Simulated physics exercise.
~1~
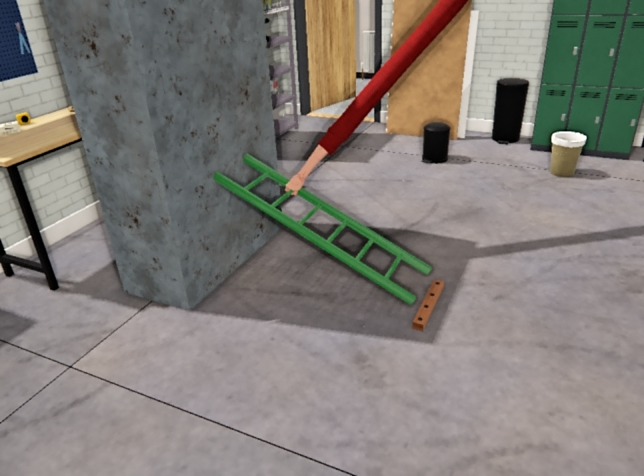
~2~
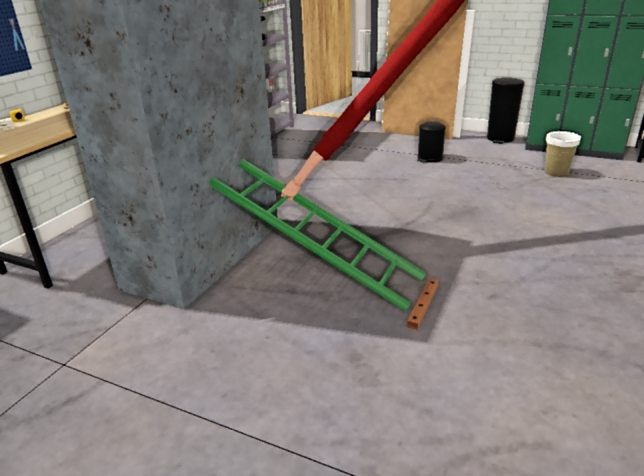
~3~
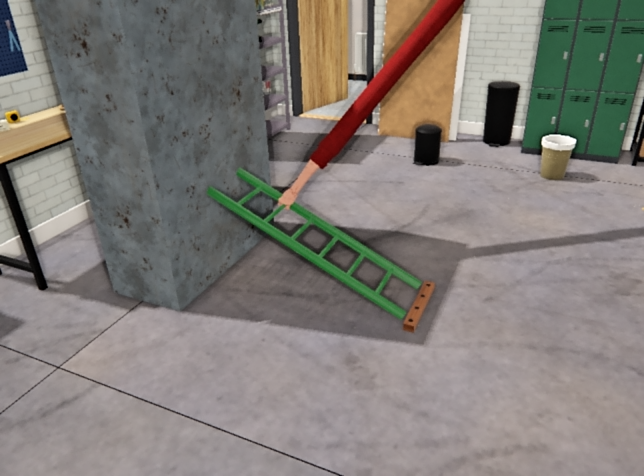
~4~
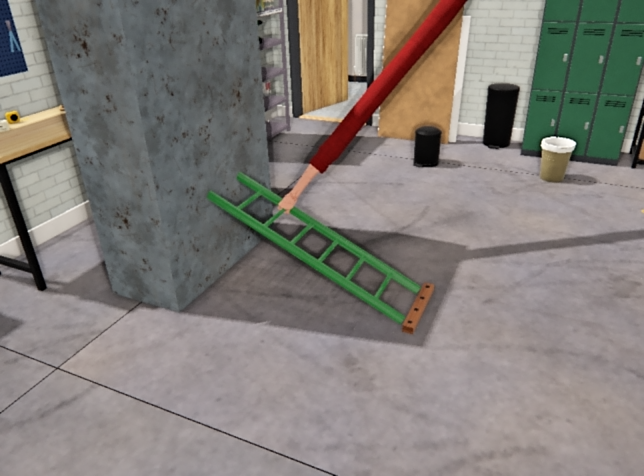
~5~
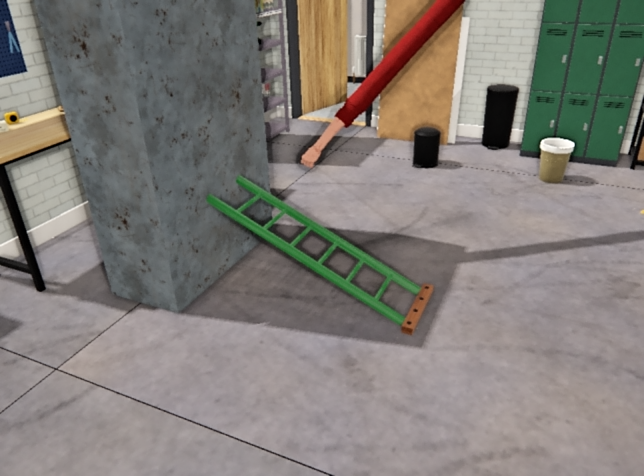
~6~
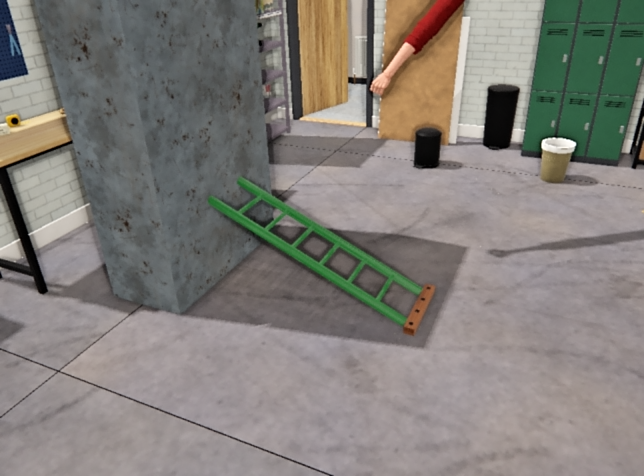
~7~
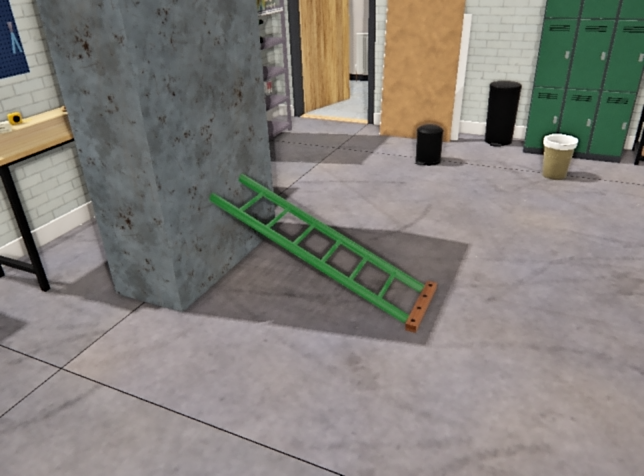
A green gate, shaped like a short ladder, leans at a slant against a mottled grey block, its lower end near a reddish-brown strip of wood on a hard grey floor. The slightly swaying view looks down across a room with green lockers, dark bins and a pale bucket at the back right, and a table at the left. A red-sleeved arm reaches in from the top and lowers the gate a little until its foot meets the strip. The hand pauses, lets go and draws back out of sight. The gate stays propped in place.
